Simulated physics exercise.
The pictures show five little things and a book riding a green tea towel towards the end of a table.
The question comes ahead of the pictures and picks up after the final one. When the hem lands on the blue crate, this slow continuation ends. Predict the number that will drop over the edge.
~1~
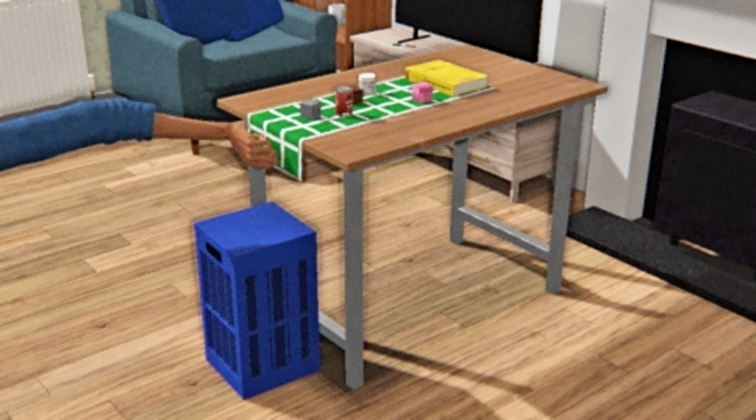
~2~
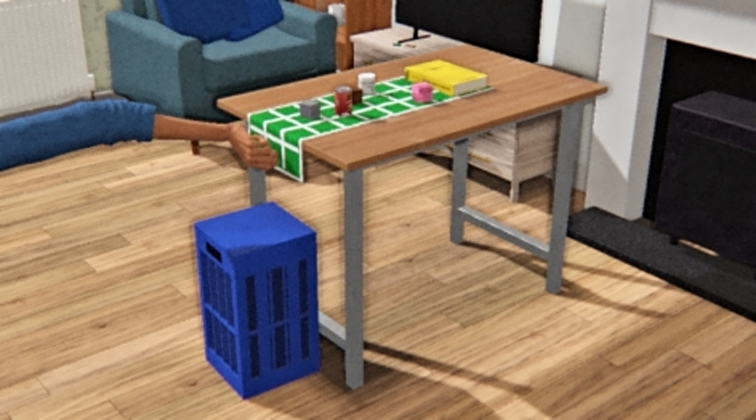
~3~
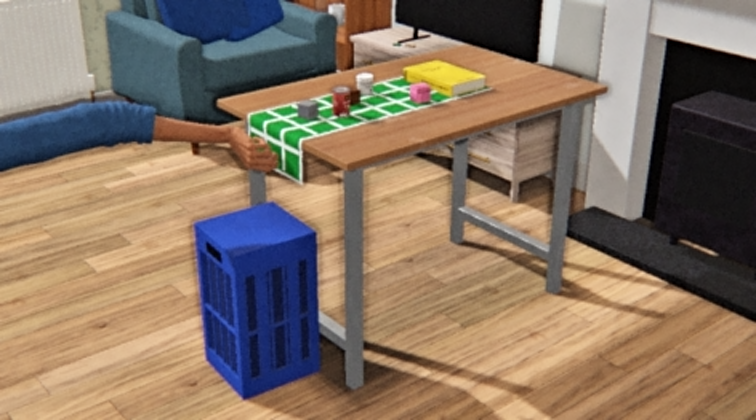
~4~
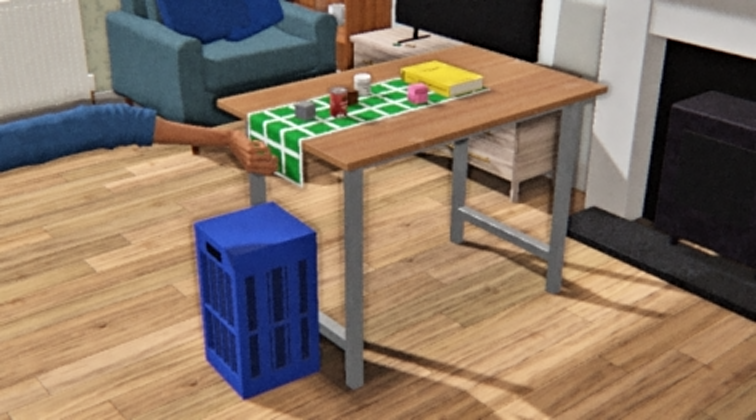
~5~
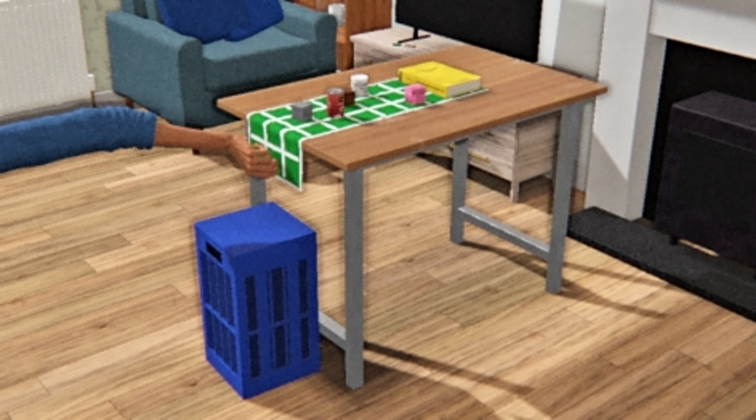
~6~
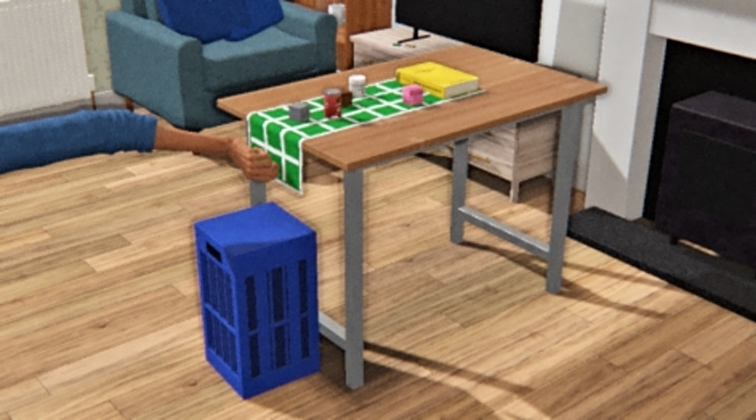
The number still up top goes down by one, if you watch closely.
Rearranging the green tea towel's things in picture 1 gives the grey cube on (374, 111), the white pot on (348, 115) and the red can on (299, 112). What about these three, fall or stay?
Grey cube - stays aboard. White pot - stays aboard. Red can - leaves the top.
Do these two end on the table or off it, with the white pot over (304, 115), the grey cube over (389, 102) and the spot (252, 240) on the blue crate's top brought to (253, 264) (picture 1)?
So the white pot leaves, and the grey cube stays there.
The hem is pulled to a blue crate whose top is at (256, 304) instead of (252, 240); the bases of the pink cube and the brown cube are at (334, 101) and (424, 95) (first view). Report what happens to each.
The pink cube does not stay aboard, and the brown cube stays aboard.
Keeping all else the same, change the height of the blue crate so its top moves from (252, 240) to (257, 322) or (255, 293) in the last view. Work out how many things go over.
Going over the edge would be 4 and 3.
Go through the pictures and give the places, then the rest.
Hem (302, 181); grey cube (310, 102); red can (344, 89); brown cube (353, 88); white pot (367, 75); pink cube (423, 85); top of the crate (252, 240), in the first frame.
Hem (302, 182); grey cube (310, 102), in the second frame.
Hem (302, 184); red can (341, 89), in the third frame.
Hem (303, 188); brown cube (348, 90); top of the crate (252, 240), in the fourth frame.
Hem (302, 191); white pot (360, 77), in the fifth frame.
Hem (302, 195); grey cube (299, 105); red can (333, 91); brown cube (342, 91); white pot (357, 78); pink cube (413, 87), in the sixth frame.
Early on, hem near (276, 210); all still up.
Midway, hem on the crate; grey cube gone.
Finally, hem on the crate; grey cube gone. It carries off one.
